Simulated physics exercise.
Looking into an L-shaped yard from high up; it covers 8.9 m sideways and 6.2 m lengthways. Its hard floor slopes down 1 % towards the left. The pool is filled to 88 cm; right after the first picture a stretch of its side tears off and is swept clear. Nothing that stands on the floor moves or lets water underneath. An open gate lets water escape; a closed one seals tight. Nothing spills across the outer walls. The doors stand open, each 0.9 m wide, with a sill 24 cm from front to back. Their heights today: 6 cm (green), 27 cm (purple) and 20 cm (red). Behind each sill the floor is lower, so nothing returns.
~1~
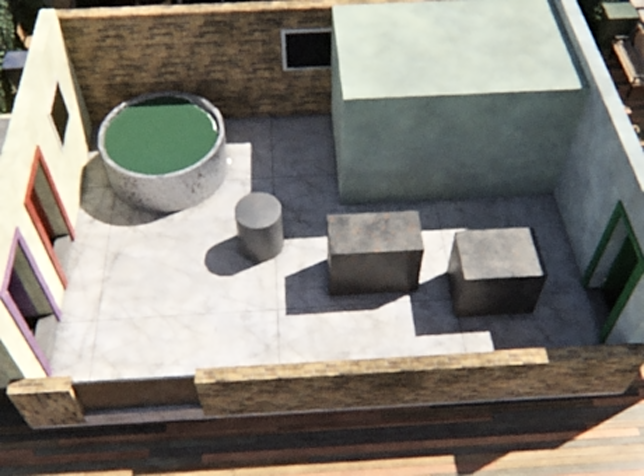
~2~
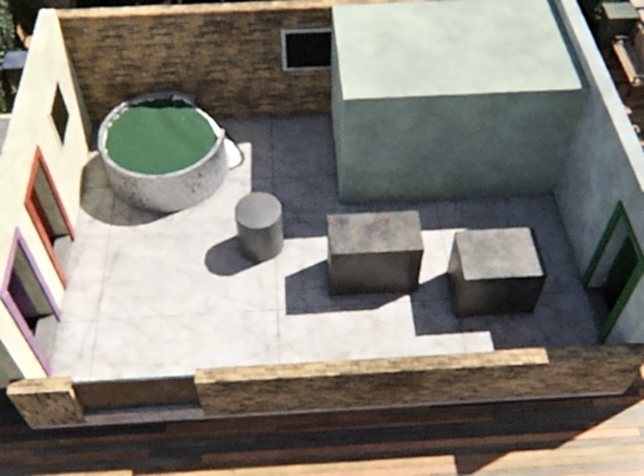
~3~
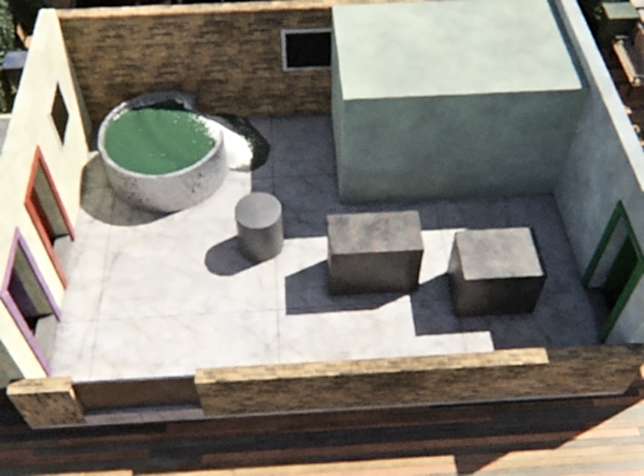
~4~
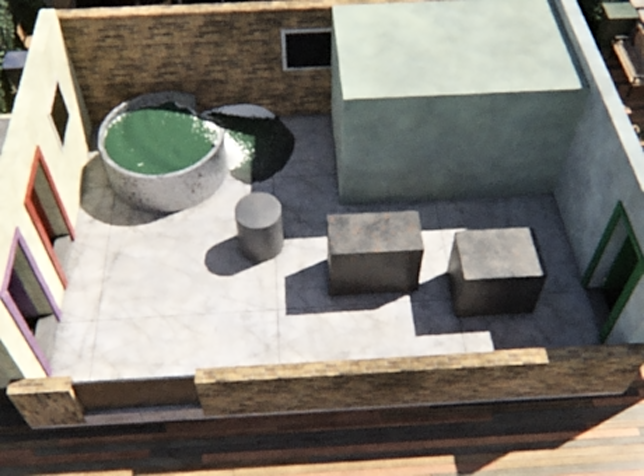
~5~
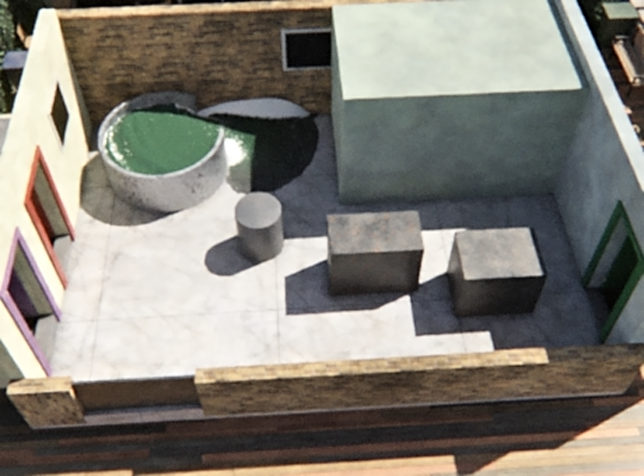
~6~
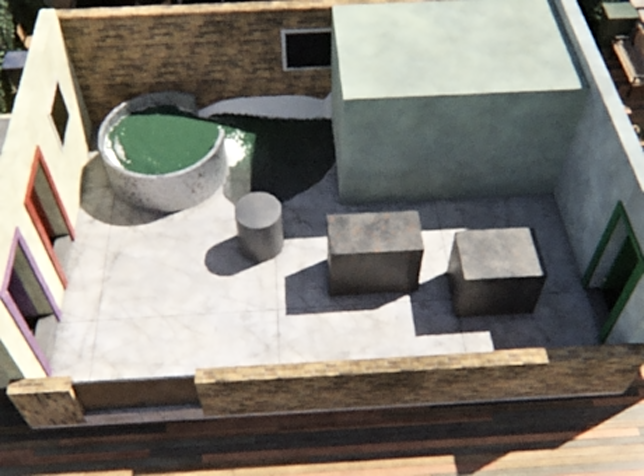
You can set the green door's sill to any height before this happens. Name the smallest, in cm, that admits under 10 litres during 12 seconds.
Close to 6.5 cm is just enough.
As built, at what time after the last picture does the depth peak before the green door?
Around 9.5 s.
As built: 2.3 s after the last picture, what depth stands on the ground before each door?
Depths in cm: Green 0, purple 0, red 0.
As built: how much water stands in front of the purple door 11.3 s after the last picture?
About 10.5 cm.
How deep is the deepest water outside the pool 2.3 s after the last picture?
Up to some 36 cm.
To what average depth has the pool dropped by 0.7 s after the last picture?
Some 53 cm.
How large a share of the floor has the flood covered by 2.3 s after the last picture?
About 45 per cent.
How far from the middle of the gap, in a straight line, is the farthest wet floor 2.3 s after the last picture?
Some 5.8 m out.
Then, 0.7 s after the last picture water covers 15 % of the floor, deepest (72 cm) near (331, 115); it has not reached the green door.
Then, 2.3 s after the last picture water covers 45 % of the floor, deepest (36 cm) near (269, 119); it has not reached the green door.
Then, 11.3 s after the last picture water covers 100 % of the floor, deepest (14 cm) near (128, 126); 6 cm at the green door, 12 litres in over its 6 cm sill.
At the green door as built, the water peaked near 8 cm, 9.5 s after the last picture.
Run again over the same 12 s with other heights there, 20 litres in over 5 cm, 6 litres over 7 cm. The limit of 10 litres is kept from about 6.5 cm up.
